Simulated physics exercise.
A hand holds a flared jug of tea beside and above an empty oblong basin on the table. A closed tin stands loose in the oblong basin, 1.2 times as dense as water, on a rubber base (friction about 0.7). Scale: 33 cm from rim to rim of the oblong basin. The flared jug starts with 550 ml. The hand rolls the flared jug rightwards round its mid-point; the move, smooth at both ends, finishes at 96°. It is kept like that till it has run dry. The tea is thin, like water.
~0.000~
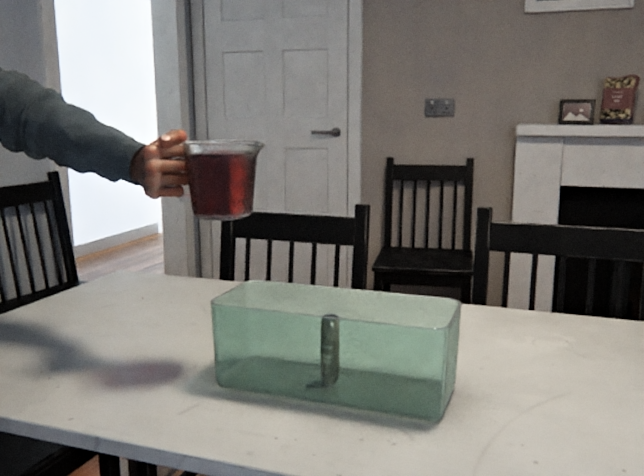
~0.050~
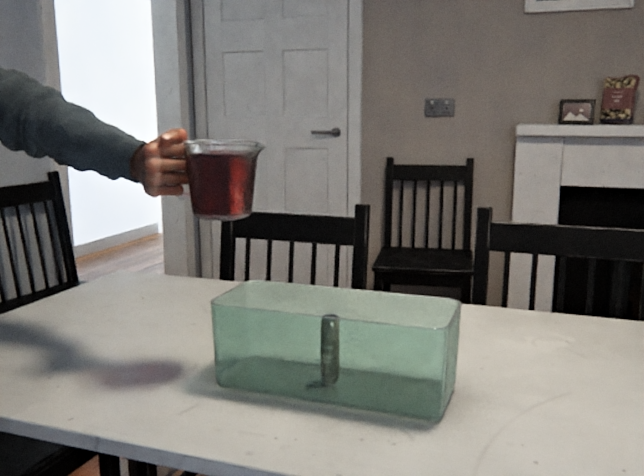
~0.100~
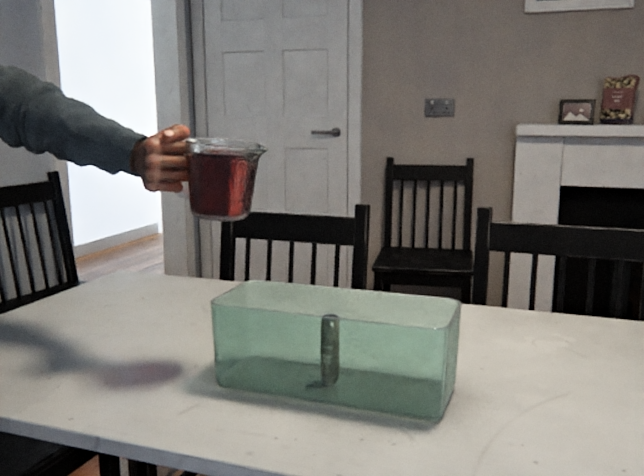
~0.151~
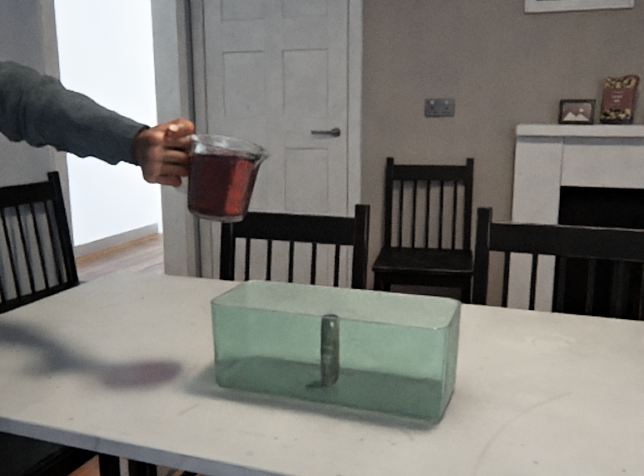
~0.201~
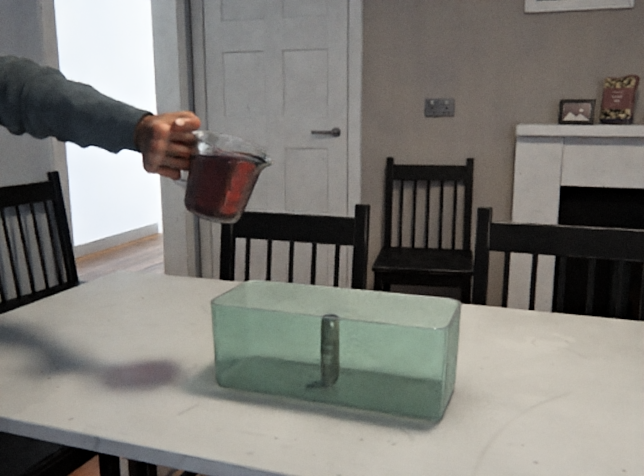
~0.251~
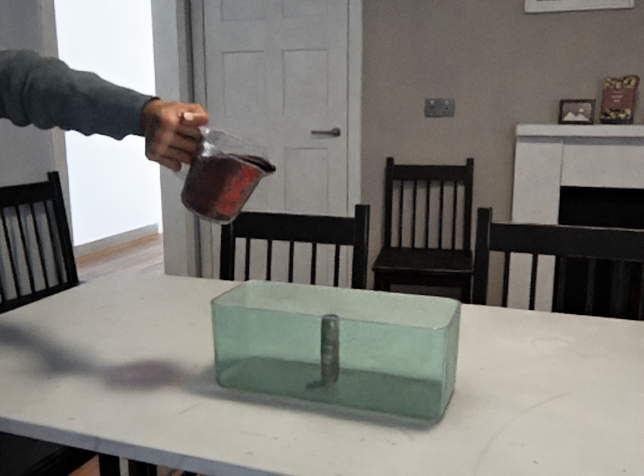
A hand held a clear jug of reddish-brown tea above and to the left of a greenish oblong basin with a small tin inside, then steadily tilted the jug over to the right.
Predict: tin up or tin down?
The tin topples.
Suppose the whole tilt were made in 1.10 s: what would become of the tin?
Then it goes over.
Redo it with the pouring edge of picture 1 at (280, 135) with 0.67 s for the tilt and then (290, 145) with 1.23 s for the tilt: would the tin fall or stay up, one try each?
First it topples; then it topples.
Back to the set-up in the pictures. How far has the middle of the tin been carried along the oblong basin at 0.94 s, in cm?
Some 8 cm.
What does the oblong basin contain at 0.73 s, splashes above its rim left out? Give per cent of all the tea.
Some 62 per cent.
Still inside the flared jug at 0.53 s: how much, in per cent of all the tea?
Some 56 per cent.
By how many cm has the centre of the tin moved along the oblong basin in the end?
Some 8.0 cm.
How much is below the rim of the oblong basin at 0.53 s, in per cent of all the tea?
About 14 per cent.
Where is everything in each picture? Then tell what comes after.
In the first frame, tilt 0°; pouring edge (264, 144); surface from (194, 153) to (255, 154); the oblong basin's rim runs from (229, 292) to (455, 316); the tin's top is at (330, 320).
In the second frame, tilt 1°; pouring edge (265, 146); surface from (195, 153) to (255, 155).
In the third frame, tilt 5°; pouring edge (267, 149); surface from (196, 152) to (256, 156).
In the fourth frame, tilt 12°; pouring edge (270, 155); surface from (198, 152) to (260, 158).
In the fifth frame, tilt 20°; pouring edge (273, 163); surface from (200, 154) to (266, 160).
In the sixth frame, tilt 30°; pouring edge (275, 174); surface from (199, 161) to (273, 168); 1 per cent is over the edge.
By 0.53 s the tilt is 86° and 57 per cent is still to pour; the tin stands where it began.
By 0.73 s the tilt is 96° and 16 per cent is still to pour; the tin leans 57°.
By 0.94 s the tilt is 96° and 3 per cent is still to pour; the tin lies on its side.
By 1.17 s the tilt is 96° and 1 per cent is still to pour; the tin lies on its side.
At rest the tin lies on its side.
